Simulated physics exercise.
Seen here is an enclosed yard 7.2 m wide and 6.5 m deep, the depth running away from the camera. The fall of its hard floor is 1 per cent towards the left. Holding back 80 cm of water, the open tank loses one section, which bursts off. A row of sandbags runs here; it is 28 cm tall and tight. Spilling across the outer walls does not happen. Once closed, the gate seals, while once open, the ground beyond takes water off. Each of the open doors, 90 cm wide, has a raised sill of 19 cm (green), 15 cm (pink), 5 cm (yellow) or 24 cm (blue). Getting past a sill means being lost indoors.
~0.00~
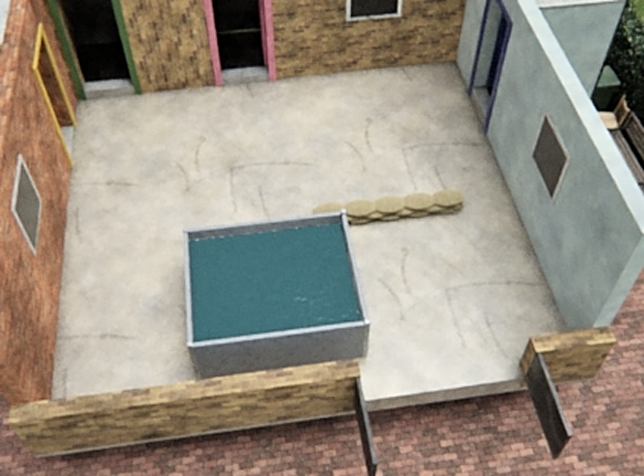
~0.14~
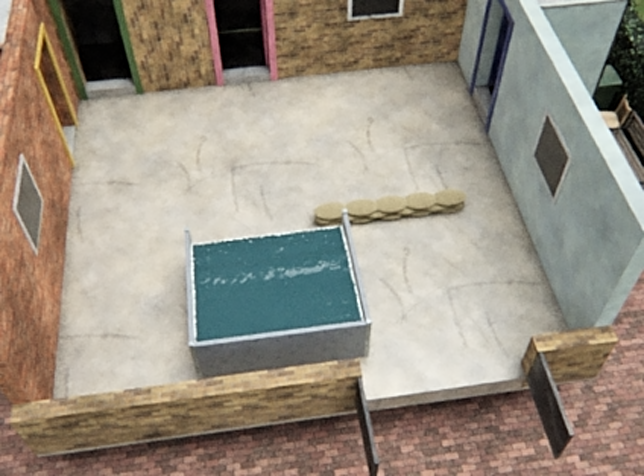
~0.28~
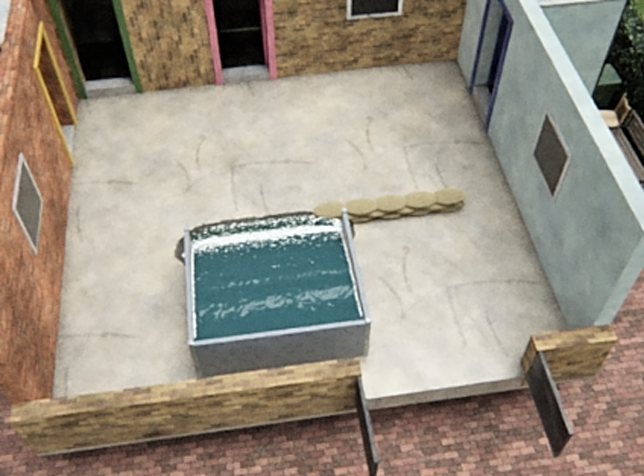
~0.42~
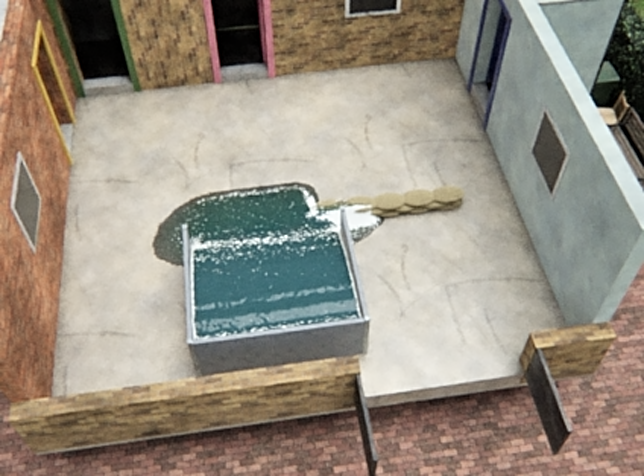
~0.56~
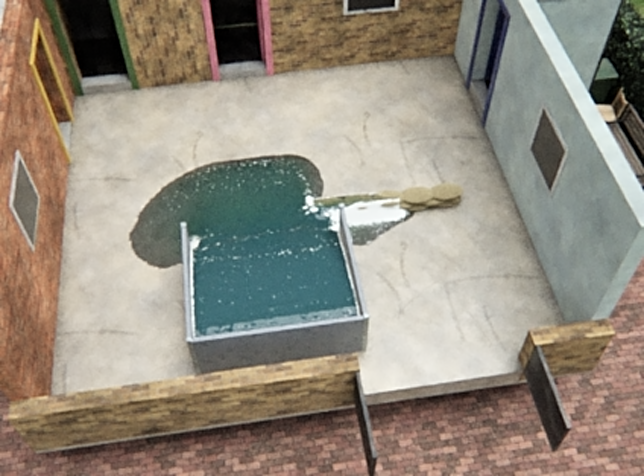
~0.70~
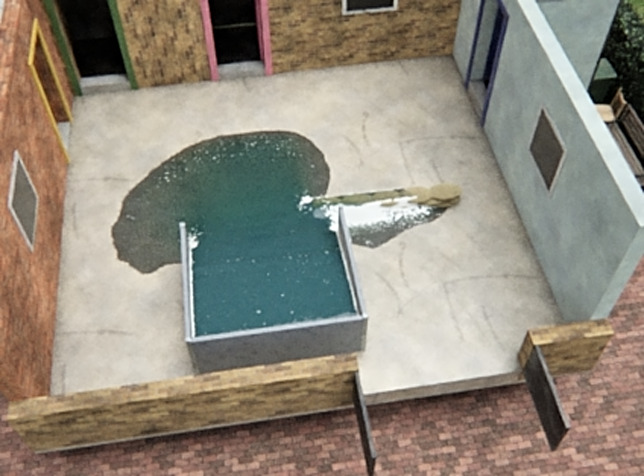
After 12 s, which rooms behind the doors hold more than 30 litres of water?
Room by room: Behind the green door more than 30 litres, behind the pink door more than 30 litres, behind the yellow door more than 30 litres, behind the blue door 30 litres at most.
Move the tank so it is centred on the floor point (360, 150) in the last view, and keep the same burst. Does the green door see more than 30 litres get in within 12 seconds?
Lab note: Green door limit not exceeded.
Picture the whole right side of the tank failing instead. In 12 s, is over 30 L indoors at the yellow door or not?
Note: Yellow door, beyond the mark.
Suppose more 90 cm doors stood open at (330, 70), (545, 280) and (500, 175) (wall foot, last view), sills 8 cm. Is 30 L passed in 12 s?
Door 1: Higher; door 2: Lower; door 3: Lower.
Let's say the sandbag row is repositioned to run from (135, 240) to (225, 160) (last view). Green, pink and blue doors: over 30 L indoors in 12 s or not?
So then green is inside it, pink is beyond it and blue is inside it.
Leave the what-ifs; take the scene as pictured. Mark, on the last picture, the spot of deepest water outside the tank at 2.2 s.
Close to (73, 98).
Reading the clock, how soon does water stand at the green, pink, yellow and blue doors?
Green = 1.6 s, pink = 1.0 s, yellow = 1.6 s, blue = 3.2 s.
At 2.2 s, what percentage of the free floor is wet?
Wet share: Near 60 percent.
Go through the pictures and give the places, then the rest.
The open tank at (272, 278) is whole and still, 80 cm deep, in the first frame.
The front is at a hidden place, 1.2 m from the gap on the open tank's far side; 0.6 m2 of floor is under water; 80 cm left at the back of the open tank, in the second frame.
The front is at (182, 246), 1.4 m from the gap on the open tank's far side; 1.7 m2 of floor is under water; 80 cm left at the back of the open tank, in the third frame.
The front is at (380, 219), 1.9 m from the gap on the open tank's far side; 3.5 m2 of floor is under water; 72 cm left at the back of the open tank, in the fourth frame.
Water pours out on the open tank's far side and has run 2.4 m, to (408, 213); typically 11 cm deep outside, 68 cm at the open tank's back, in the fifth frame.
The front is at (440, 209), 2.9 m from the gap on the open tank's far side; 8.0 m2 of floor is under water; 66 cm left at the back of the open tank, in the sixth frame.
After 1.4 s water covers 45 % of the floor and is deepest (40 cm) near (315, 228); green door not reached, pink door 25 cm at the sill, 31 L in, yellow door not reached, blue door not reached.
After 2.2 s water covers 60 % of the floor and is deepest (48 cm) near (73, 98); green door 24 cm at the sill, 0 L in, pink door 37 cm at the sill, 153 L in, yellow door 12 cm at the sill, 4 L in, blue door not reached.
After 3.5 s water covers 65 % of the floor and is deepest (30 cm) near (73, 98); green door 28 cm at the sill, 57 L in, pink door 21 cm at the sill, 241 L in, yellow door 20 cm at the sill, 88 L in, blue door 7 cm at the sill, 0 L in.
After 7.0 s water covers 95 % of the floor and is deepest (14 cm) near (49, 424); green door 10 cm at the sill, 75 L in, pink door 8 cm at the sill, 250 L in, yellow door 12 cm at the sill, 249 L in, blue door 6 cm at the sill, 0 L in.
After 12.0 s water covers 95 % of the floor and is deepest (12 cm) near (49, 424); green door 8 cm at the sill, 75 L in, pink door 6 cm at the sill, 250 L in, yellow door 8 cm at the sill, 302 L in, blue door 4 cm at the sill, 0 L in.
